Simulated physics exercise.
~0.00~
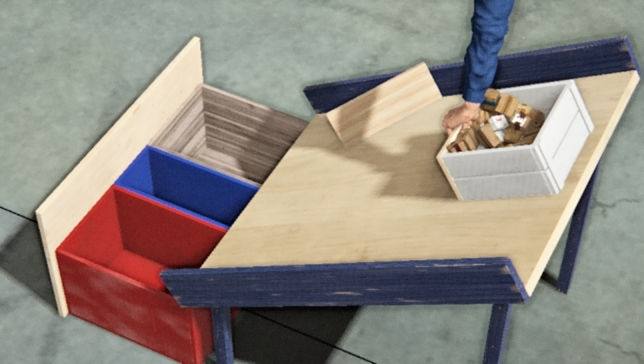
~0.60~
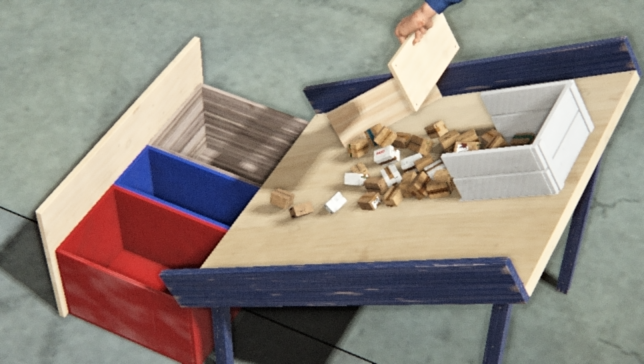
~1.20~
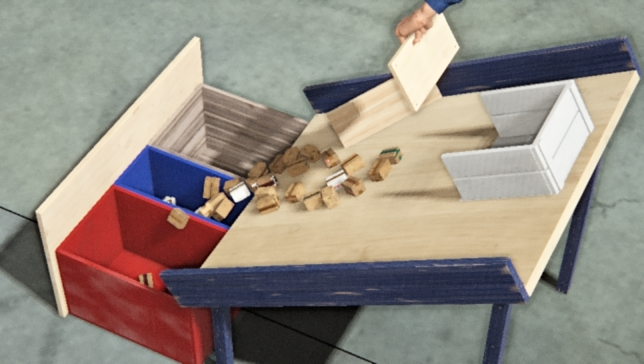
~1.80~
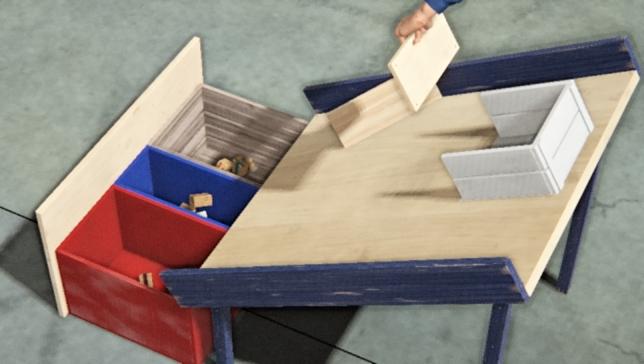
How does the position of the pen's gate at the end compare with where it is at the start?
At the start the gate is down at the open left side of the white pen, and by the end it is held higher up and further left, clear of the pen, near the angled board.
A sloping pale wooden table with dark blue side rails stands on a grey-green floor, seen from above, with a red tote, a blue tub and a wooden tub side by side at its lower left edge. A blue-sleeved hand reaches down to a white pen full of small brown and white blocks at the upper right. The hand lifts the gate up and to the left, and the blocks spill out past an angled board. They tumble down the slope, many heading for the blue tub. Finally the table is bare, with blocks in all three containers.
